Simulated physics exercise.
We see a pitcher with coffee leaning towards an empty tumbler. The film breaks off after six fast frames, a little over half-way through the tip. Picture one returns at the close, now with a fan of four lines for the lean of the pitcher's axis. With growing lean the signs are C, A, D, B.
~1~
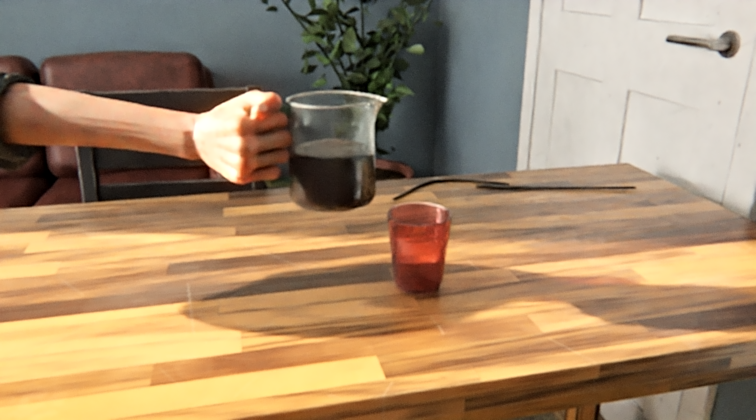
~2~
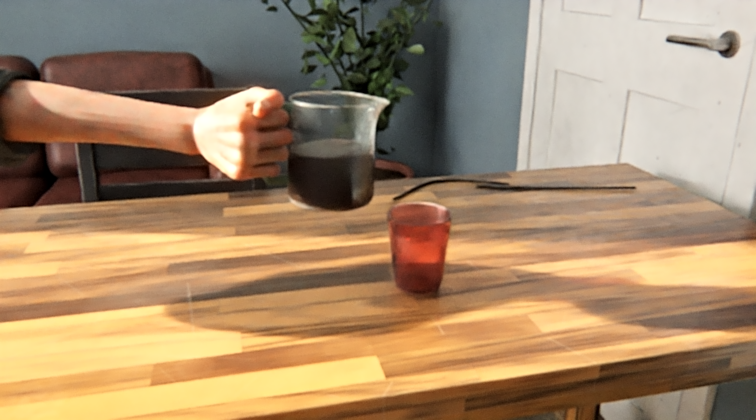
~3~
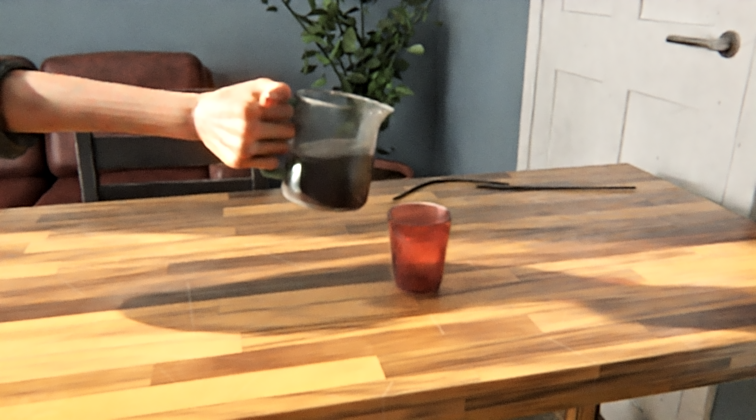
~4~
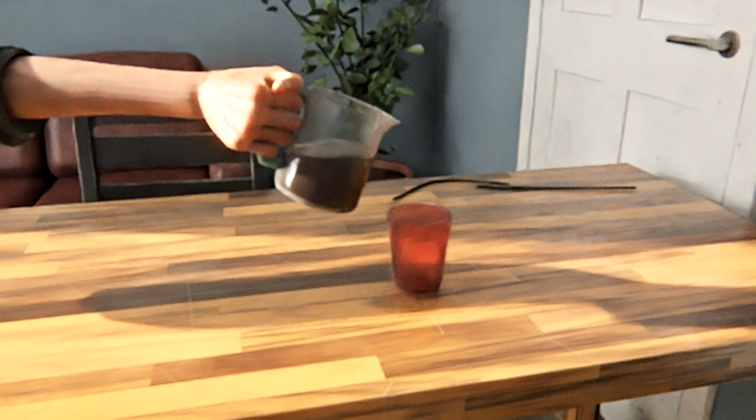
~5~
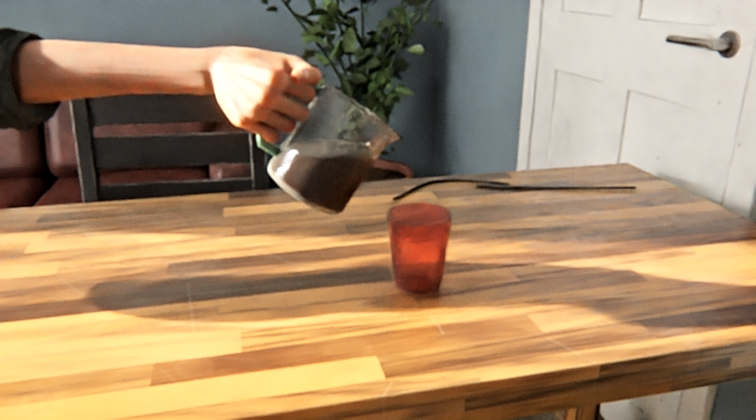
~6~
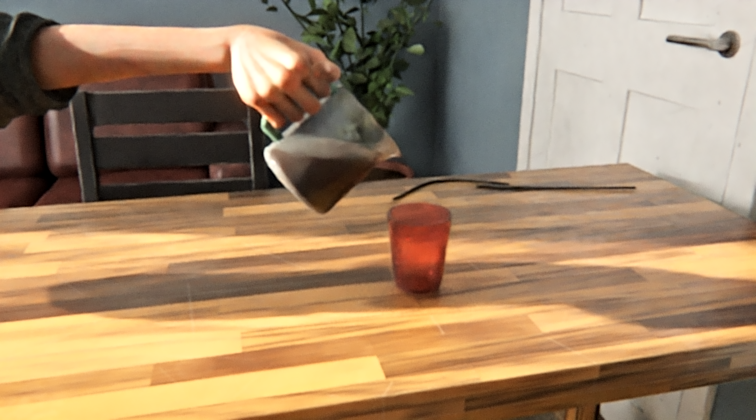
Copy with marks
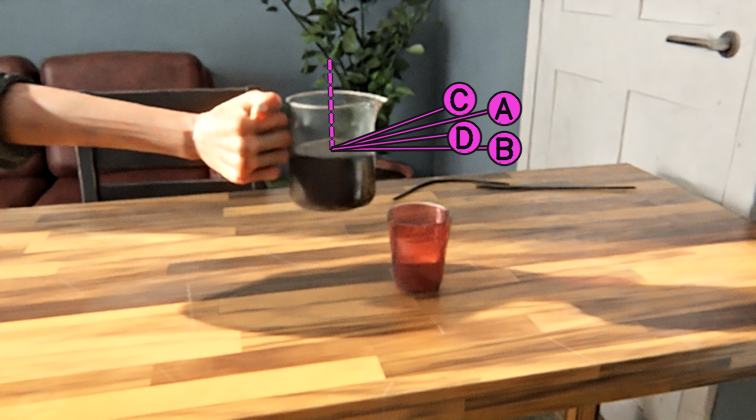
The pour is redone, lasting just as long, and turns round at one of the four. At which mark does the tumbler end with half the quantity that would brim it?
I would pick tilt C.
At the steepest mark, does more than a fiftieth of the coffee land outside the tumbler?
Yes, it does.
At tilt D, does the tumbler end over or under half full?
Over.
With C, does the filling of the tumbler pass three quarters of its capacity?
No, it does not.
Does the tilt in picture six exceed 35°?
Yes.
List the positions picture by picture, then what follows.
The first picture shows upright, lip at (385, 99); rim of the tumbler round (420, 213); nothing has left yet.
The second picture shows tipped about 3°, lip at (387, 102); nothing has left yet.
The third picture shows tipped about 10°, lip at (392, 109); nothing has left yet.
The fourth picture shows tipped about 21°, lip at (397, 121); nothing has left yet.
The fifth picture shows tipped about 35°, lip at (401, 137); nothing has left yet.
The sixth picture shows tipped about 49°, lip at (401, 154); nothing has left yet.
On the marked copy, A at (487, 111); B at (487, 147); C at (443, 108); D at (447, 134).
Choosing A, the tumbler ends with about 66 % of what it can hold; 4 % of the coffee is spilt.
Choosing B, the tumbler ends with about 92 % of what it can hold; 10 % of the coffee is spilt.
Choosing C, the tumbler ends with about 51 % of what it can hold.
Choosing D, the tumbler ends with about 78 % of what it can hold; 8 % of the coffee is spilt.
